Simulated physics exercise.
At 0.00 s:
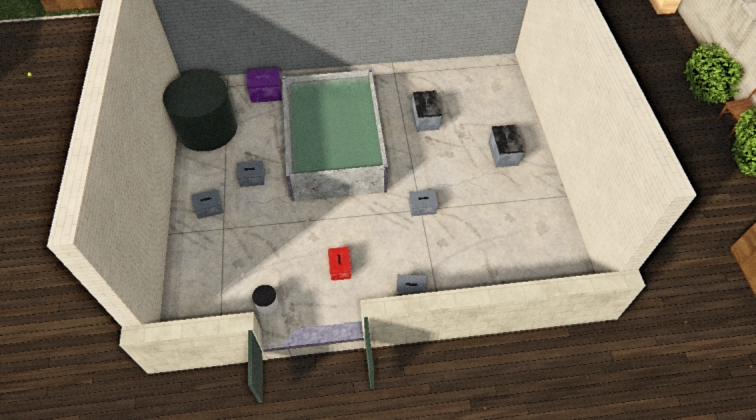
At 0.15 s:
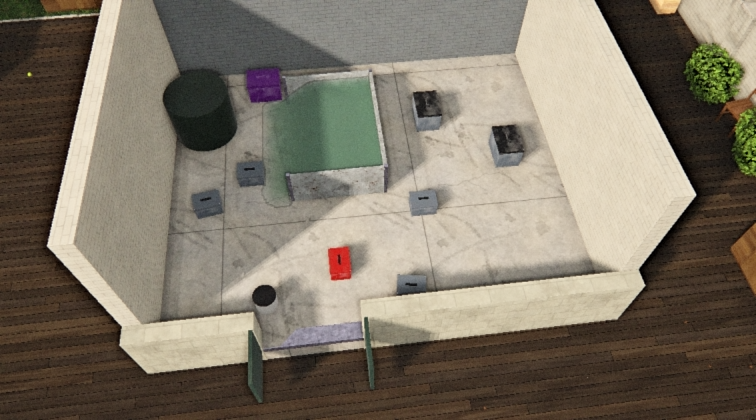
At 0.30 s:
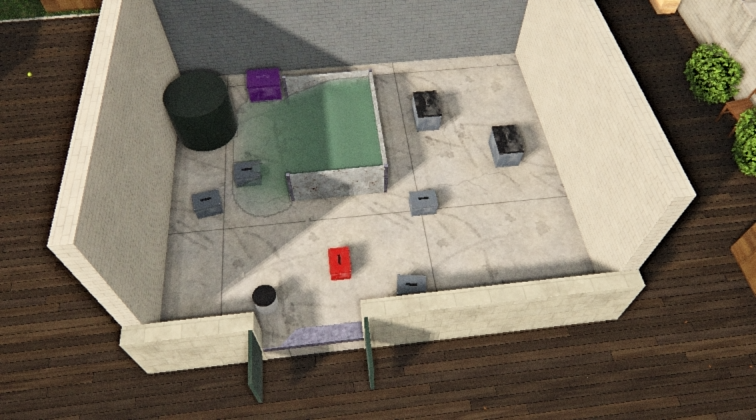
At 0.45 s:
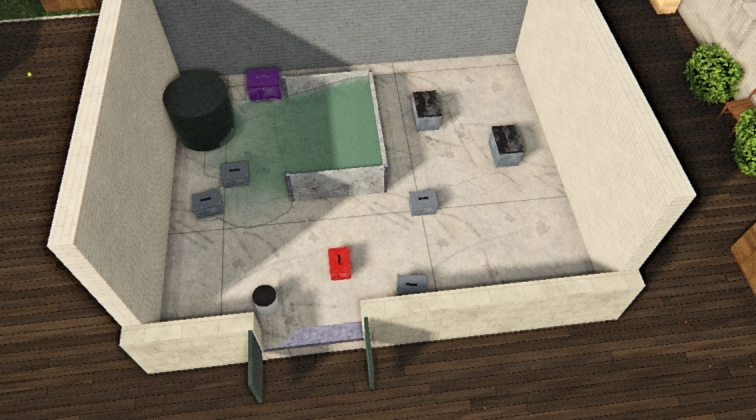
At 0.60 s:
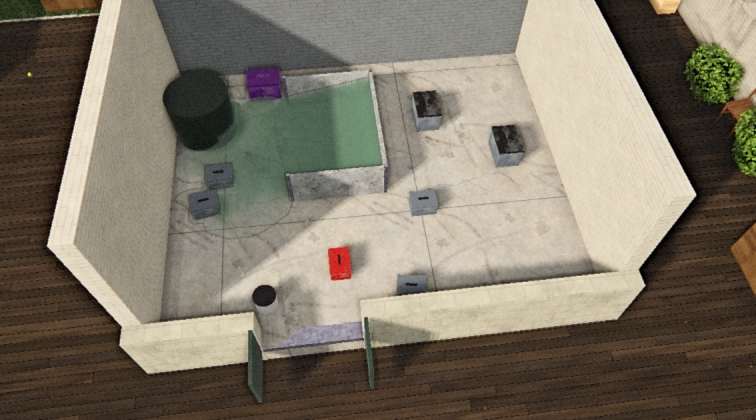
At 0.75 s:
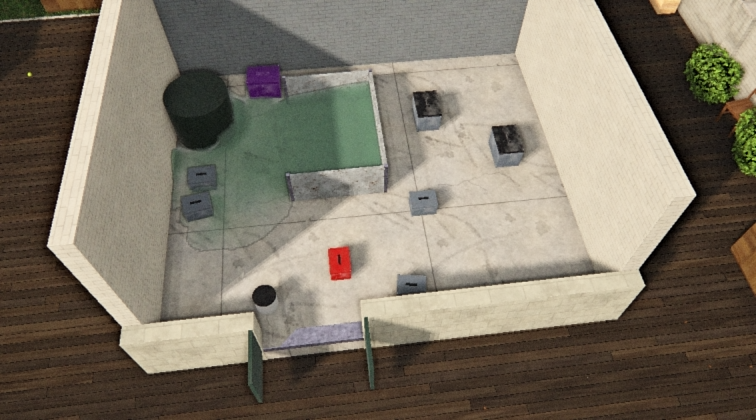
Green-tinted water spreading leftward from a stone tank across a walled yard, small grey boxes shifting left while a red tote stays put.
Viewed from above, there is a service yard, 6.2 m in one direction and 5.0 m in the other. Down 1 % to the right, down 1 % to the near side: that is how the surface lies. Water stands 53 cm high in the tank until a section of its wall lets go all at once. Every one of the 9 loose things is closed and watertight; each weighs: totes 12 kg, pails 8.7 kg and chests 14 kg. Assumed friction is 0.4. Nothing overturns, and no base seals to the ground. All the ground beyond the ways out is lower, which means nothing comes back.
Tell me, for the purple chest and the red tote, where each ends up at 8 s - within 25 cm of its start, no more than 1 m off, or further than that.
Purple chest - further than 1 m; red tote - no more than 1 m off.
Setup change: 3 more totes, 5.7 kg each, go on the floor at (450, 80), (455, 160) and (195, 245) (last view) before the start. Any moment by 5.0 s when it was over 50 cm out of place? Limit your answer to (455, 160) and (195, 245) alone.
Lab note - ordered: Below threshold / above threshold.
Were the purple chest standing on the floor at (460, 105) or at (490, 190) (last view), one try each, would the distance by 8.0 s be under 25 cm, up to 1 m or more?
Try one, it keeps its spot; try two, it keeps its spot.
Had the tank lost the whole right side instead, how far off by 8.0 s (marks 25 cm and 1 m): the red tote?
With that failure, the red tote moves slightly.
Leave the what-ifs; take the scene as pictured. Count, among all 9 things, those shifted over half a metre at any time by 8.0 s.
Count: 6.
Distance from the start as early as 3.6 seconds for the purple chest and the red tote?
About 150 and 40 cm.
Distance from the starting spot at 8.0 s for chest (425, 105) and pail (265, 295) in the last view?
First 0 cm, then 250 cm.
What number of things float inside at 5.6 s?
It comes to 1.
After 1.6 s the purple chest is near (266, 65), 0.3 m from its start, aground; the red tote is near (339, 260), 0.0 m from its start, aground; 0 of 9 are out; 2 afloat.
After 3.6 s the purple chest is near (357, 65), 1.6 m from its start, aground; the red tote is near (361, 244), 0.4 m from its start, aground; 0 of 9 are out; 0 afloat.
After 5.6 s the purple chest is near (481, 57), 3.8 m from its start, aground; the red tote is near (365, 238), 0.5 m from its start, aground; 0 of 9 are out; 1 afloat.
After 8.0 s the purple chest is near (515, 73), 4.3 m from its start, aground; the red tote is near (365, 238), 0.5 m from its start, aground; 0 of 9 are out; 0 afloat.
